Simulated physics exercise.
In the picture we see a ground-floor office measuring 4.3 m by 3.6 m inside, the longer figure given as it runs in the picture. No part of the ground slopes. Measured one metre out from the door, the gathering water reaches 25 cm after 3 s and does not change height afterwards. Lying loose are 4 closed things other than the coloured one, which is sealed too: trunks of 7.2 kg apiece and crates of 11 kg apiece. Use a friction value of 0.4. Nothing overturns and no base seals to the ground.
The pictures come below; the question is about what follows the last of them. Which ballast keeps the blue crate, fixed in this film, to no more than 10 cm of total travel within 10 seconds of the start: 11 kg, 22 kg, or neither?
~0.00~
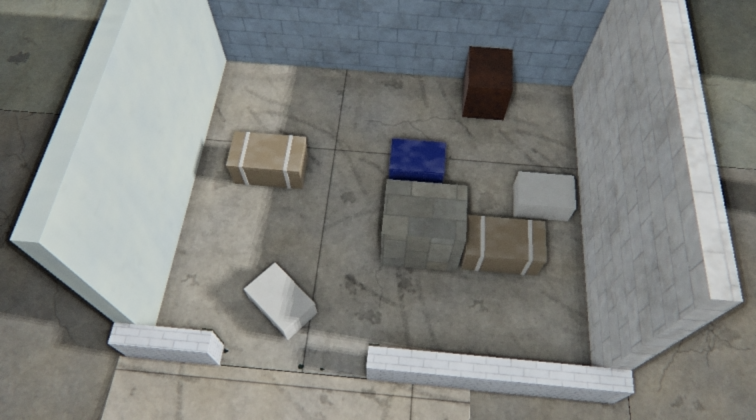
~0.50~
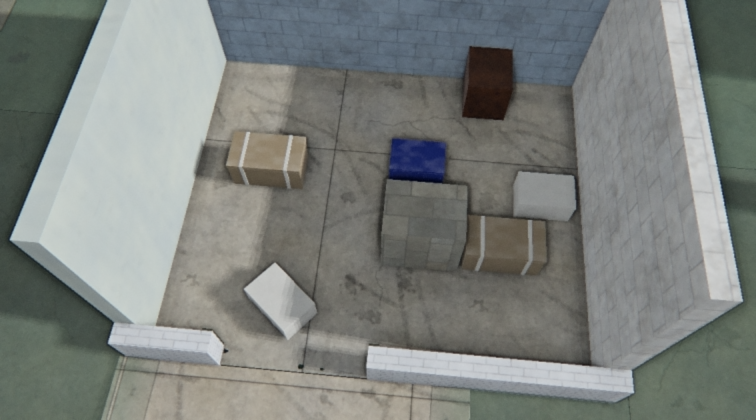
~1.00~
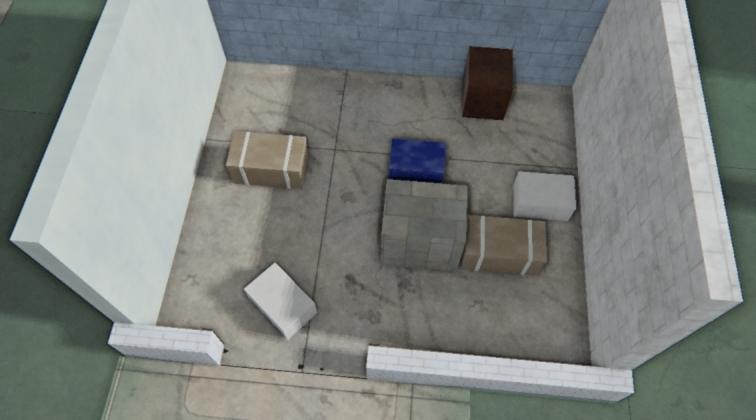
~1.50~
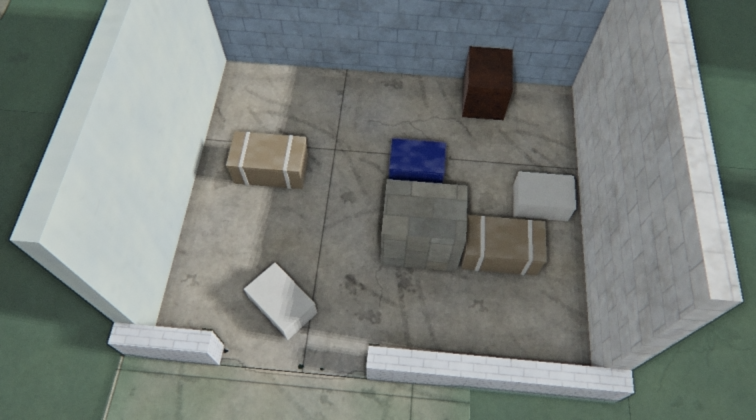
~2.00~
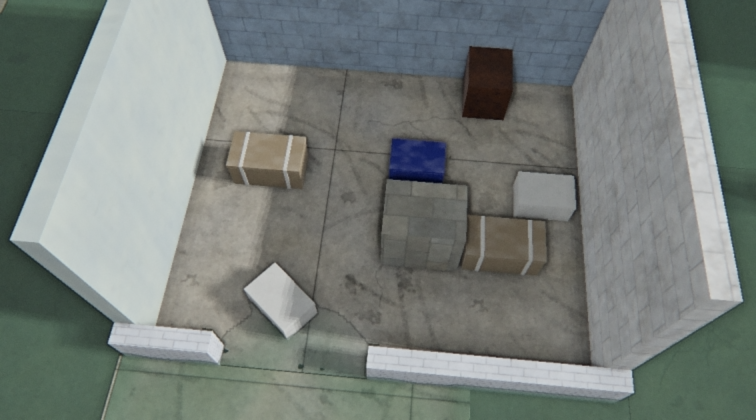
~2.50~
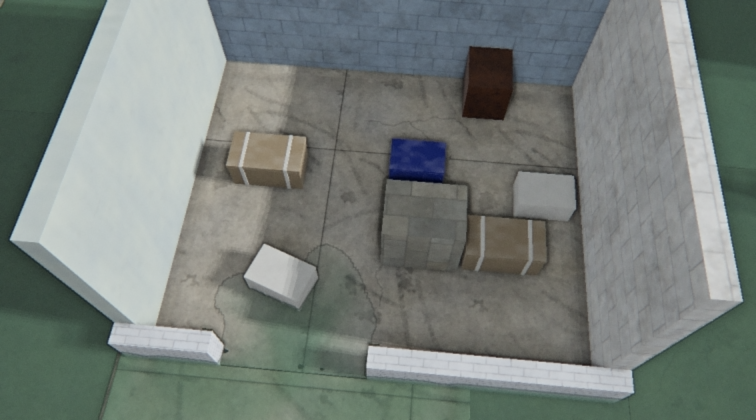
Neither is enough.
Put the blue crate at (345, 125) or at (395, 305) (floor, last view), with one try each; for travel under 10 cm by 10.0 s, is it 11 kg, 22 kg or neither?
In that order: No load works; no load works.
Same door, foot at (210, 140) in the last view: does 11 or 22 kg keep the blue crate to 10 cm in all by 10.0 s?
Result: Nothing offered works.
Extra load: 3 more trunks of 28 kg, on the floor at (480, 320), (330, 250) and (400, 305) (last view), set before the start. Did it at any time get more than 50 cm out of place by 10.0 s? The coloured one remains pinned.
First: Inside the limit; second: Beyond the limit; third: Inside the limit.
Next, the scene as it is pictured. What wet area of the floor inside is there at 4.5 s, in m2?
That flooded area is roughly 10.0 m2.
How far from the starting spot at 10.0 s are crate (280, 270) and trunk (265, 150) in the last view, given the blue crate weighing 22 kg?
In that order: 300 cm, 80 cm.
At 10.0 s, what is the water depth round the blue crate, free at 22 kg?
Close to 6 cm deep.
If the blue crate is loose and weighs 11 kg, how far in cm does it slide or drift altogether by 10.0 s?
Roughly 300 cm.
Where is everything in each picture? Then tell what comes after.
In the first frame, the blue crate at (418, 155) rests on the ground; water covers 0.0 m2; 0 of 5 have shifted.
In the second frame, the blue crate at (418, 155), on the bottom; water covers 0.0 m2; 0 of 5 have shifted.
In the third frame, the blue crate at (418, 155), on the bottom; water covers 0.0 m2; 0 of 5 have shifted.
In the fourth frame, the blue crate at (418, 155) rests on the ground; 0.0 m2 under water; 0 of 5 have shifted.
In the fifth frame, the blue crate at (418, 155) rests on the ground; water covers 0.4 m2; 0 of 5 have shifted.
In the sixth frame, the blue crate at (418, 155), on the bottom; water covers 1.3 m2; 1 of 5 have shifted.
After 3.5 s the blue crate would be 0 cm from its start with 11 kg and 0 cm from its start with 22 kg; 1 cm of water round it then.
After 4.5 s the blue crate would be 19 cm from its start with 11 kg and 0 cm from its start with 22 kg; 4 cm of water round it then.
After 7.0 s the blue crate would be 96 cm from its start with 11 kg and 3 cm from its start with 22 kg; 8 cm of water round it then.
After 10.0 s the blue crate would be 202 cm from its start with 11 kg and 72 cm from its start with 22 kg; 6 cm of water round it then.
